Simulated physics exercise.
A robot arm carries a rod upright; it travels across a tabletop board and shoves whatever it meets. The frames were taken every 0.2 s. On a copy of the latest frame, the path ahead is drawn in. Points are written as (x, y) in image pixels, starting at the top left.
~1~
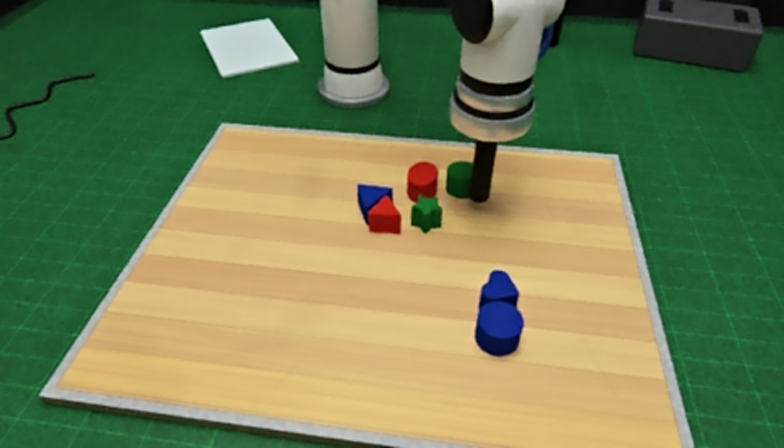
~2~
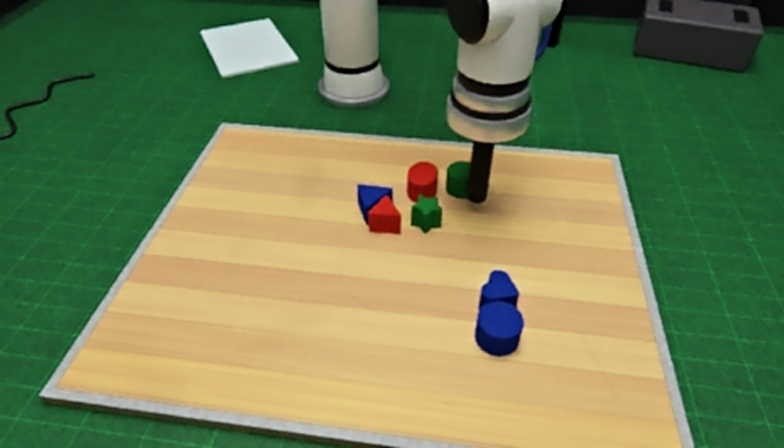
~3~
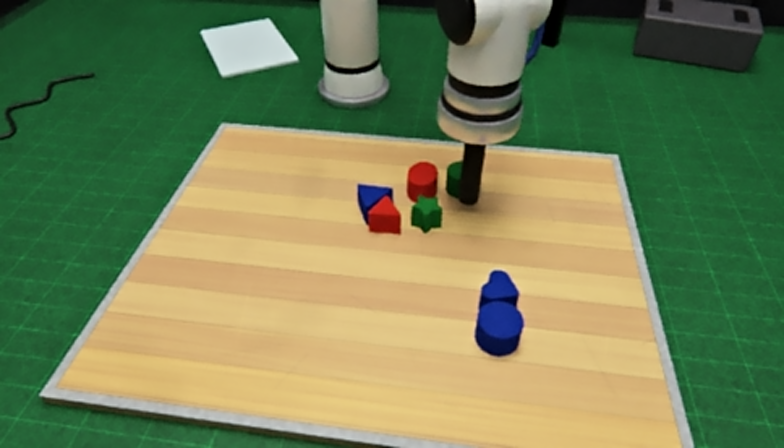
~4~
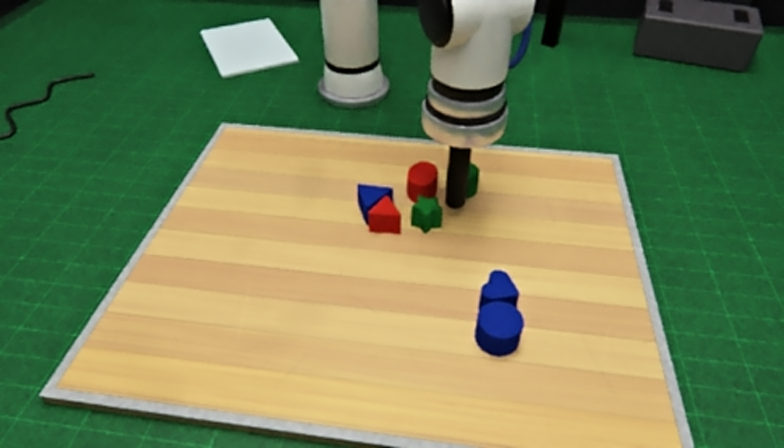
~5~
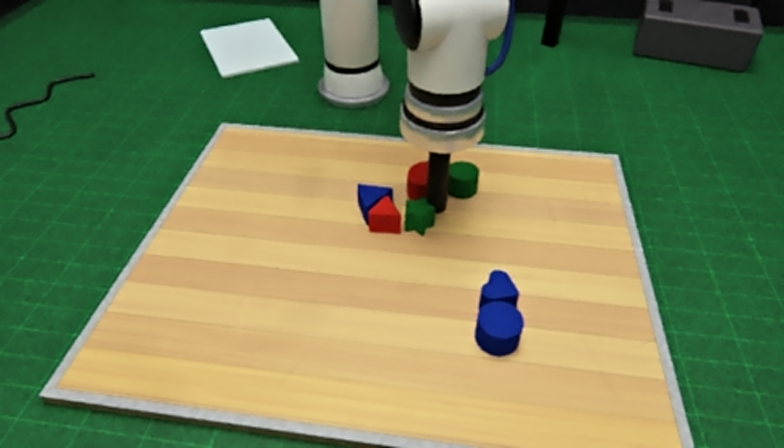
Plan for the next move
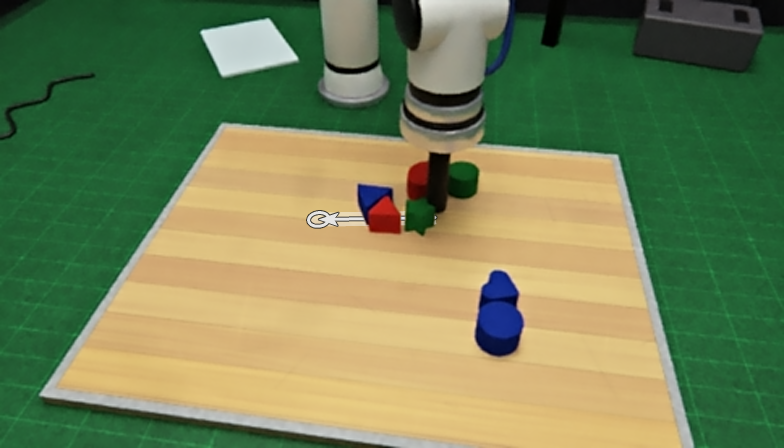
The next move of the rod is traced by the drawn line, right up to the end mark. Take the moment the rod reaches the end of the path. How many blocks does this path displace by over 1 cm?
In total, three or more blocks get moved by over 1 cm.
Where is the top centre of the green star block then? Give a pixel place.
When the path ends, it will be at (388, 214).
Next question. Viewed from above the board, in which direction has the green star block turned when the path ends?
Anticlockwise.
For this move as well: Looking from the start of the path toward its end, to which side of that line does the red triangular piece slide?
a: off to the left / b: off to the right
My answer is option a.
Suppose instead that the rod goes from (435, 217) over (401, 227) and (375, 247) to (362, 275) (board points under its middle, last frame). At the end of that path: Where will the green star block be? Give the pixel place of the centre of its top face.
Close to (338, 261).
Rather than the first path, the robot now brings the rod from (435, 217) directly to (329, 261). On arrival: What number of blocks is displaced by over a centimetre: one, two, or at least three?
Two of them.
Drawn move, from (435, 217) directly to (319, 219).
What follows on the original path. One third of the way, rod (396, 209); red triangular piece (365, 216), turned 20° clockwise; green star block (391, 213), turned 45° anticlockwise.
Two thirds of the way, rod (356, 209); blue triangular piece (346, 187), turned 35° clockwise; red triangular piece (355, 219), turned 15° anticlockwise; green star block (388, 214), turned 75° anticlockwise.
At the end, rod (317, 210); blue triangular piece (342, 186), turned 45° clockwise; red triangular piece (354, 219), turned 20° anticlockwise; green star block (388, 214), turned 75° anticlockwise; red oval block still.
